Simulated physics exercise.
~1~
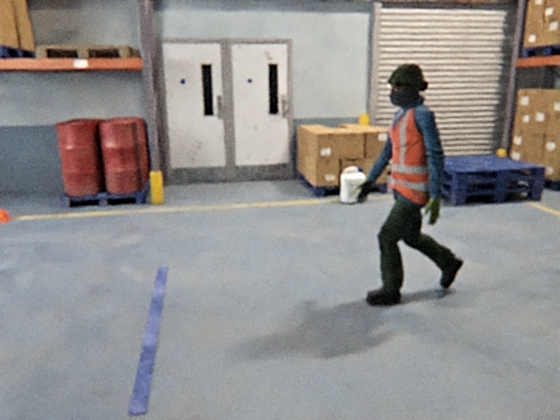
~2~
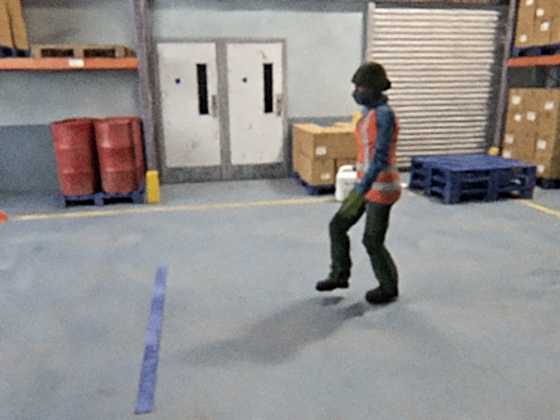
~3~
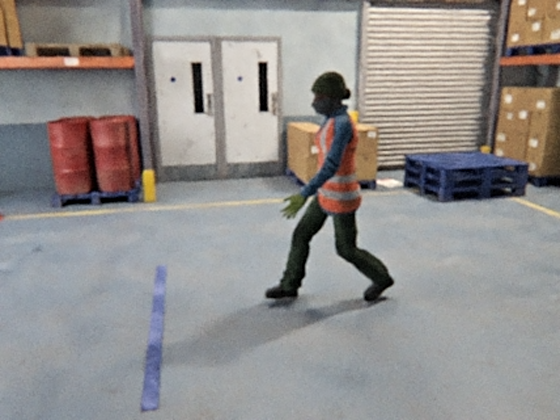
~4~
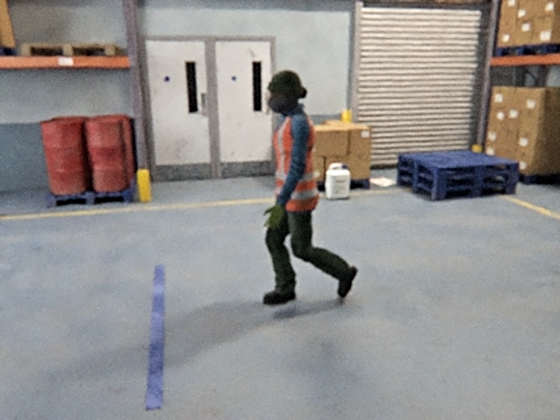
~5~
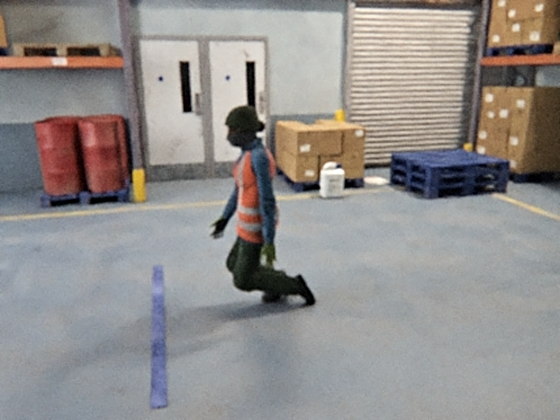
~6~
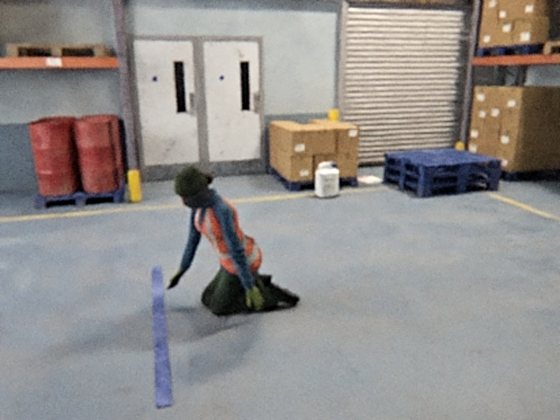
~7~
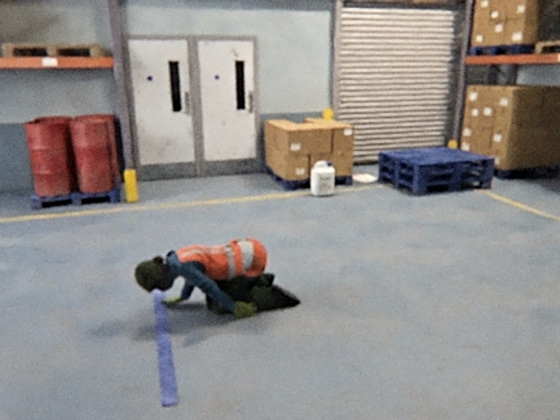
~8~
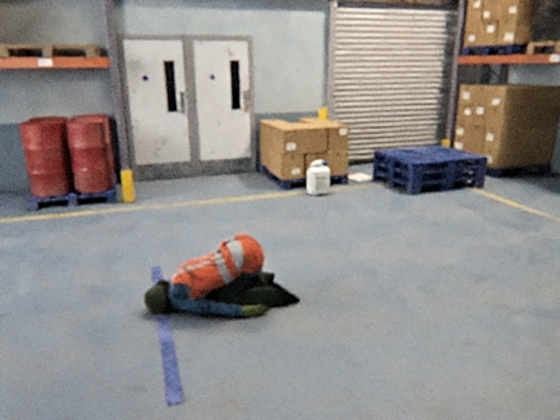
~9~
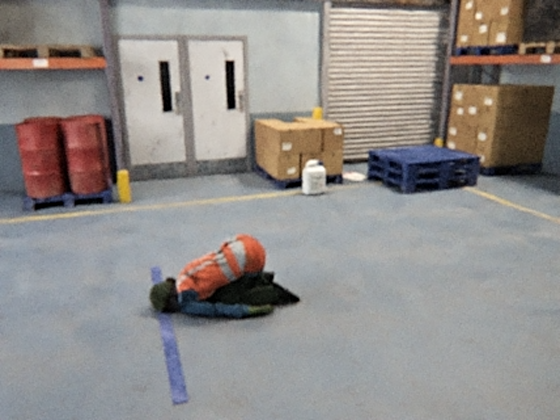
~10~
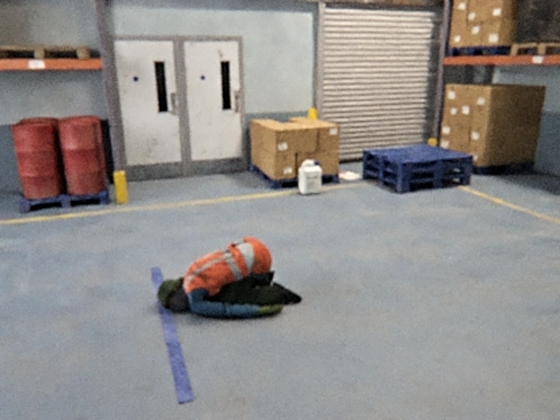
Worker in an orange vest walking left across a warehouse floor, sinking to the knees and folding forward, chest short of blue strip.
